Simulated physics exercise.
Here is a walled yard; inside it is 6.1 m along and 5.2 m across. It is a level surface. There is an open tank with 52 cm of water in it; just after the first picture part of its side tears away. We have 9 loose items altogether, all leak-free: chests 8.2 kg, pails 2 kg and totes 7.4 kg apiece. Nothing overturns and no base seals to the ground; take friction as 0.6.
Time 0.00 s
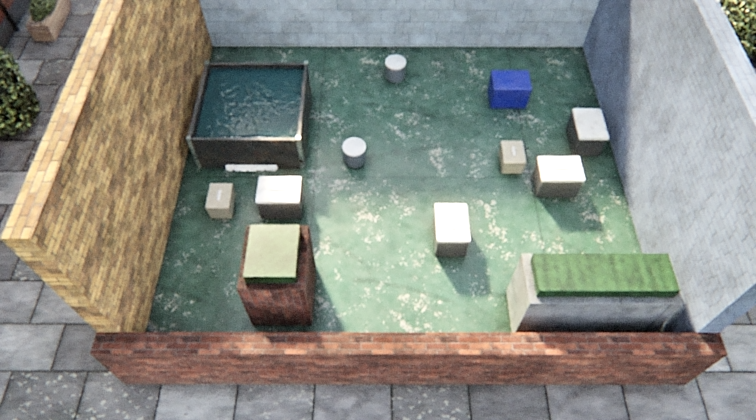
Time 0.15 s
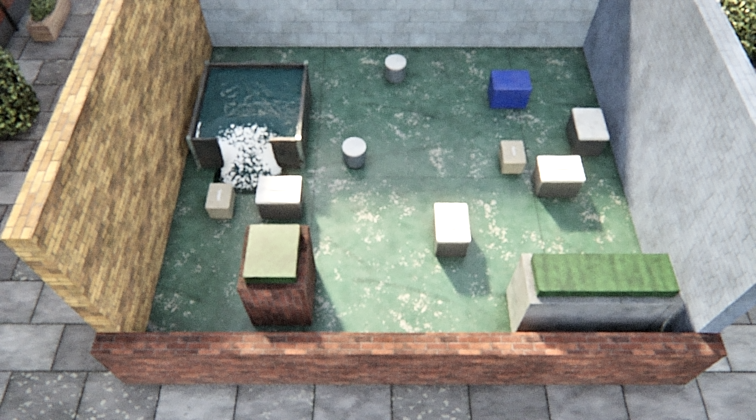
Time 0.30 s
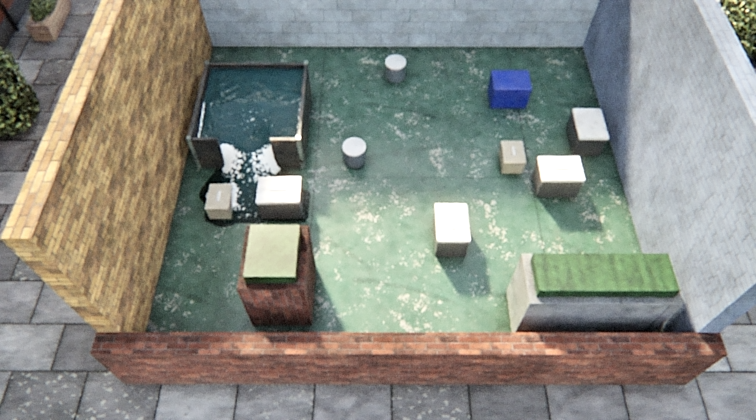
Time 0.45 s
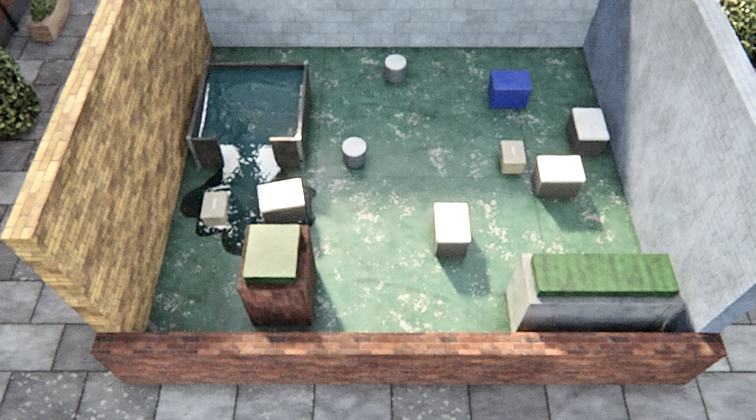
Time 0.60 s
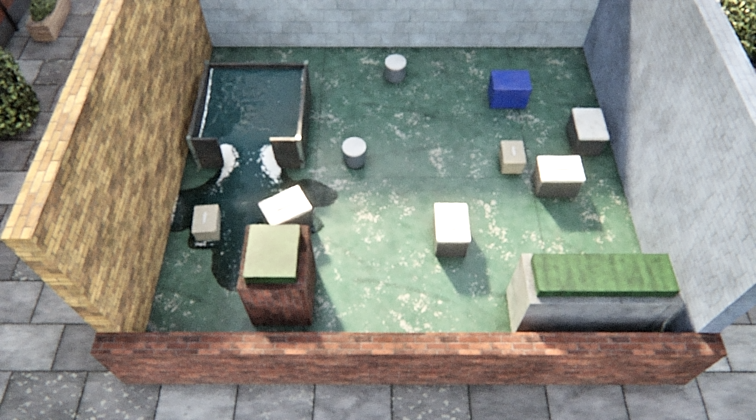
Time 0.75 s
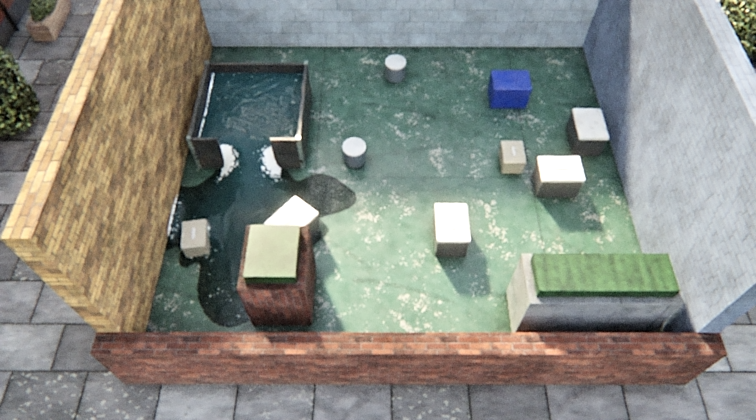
To begin with, a tank of water stands in the left corner of a walled yard scattered with boxes and two small pails. Part of its near side opens and white, foaming water pours out, then a dark pool spreads over the floor, shifting two nearby pale boxes while the blue chest stays still.
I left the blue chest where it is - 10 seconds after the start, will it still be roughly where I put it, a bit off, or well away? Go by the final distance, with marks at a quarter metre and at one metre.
Roughly where you put it.
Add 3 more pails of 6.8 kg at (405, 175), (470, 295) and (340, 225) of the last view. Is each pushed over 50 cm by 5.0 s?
From first to last: Does not reach it, surpasses it, does not reach it.
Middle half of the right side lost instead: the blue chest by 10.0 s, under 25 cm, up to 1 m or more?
Well, the blue chest goes a long way then.
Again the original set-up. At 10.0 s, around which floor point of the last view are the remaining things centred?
I'd say about (470, 165) in the last view.
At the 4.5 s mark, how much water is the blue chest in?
The depth there is around 0 cm.
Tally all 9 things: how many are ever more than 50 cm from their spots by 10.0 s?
Count: 3.
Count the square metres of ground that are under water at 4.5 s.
That flooded area is roughly 17 m2.
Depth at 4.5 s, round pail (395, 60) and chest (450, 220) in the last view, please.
Depth approx. 0 cm / 4 cm.
After 2.0 s the blue chest is near (511, 80), 0.0 m from its start, aground; 1 afloat.
After 4.5 s the blue chest is near (511, 80), 0.0 m from its start, aground; 2 afloat.
After 7.0 s the blue chest is near (511, 80), 0.0 m from its start, aground; 3 afloat.
After 10.0 s the blue chest is near (511, 80), 0.0 m from its start, aground; 4 afloat.
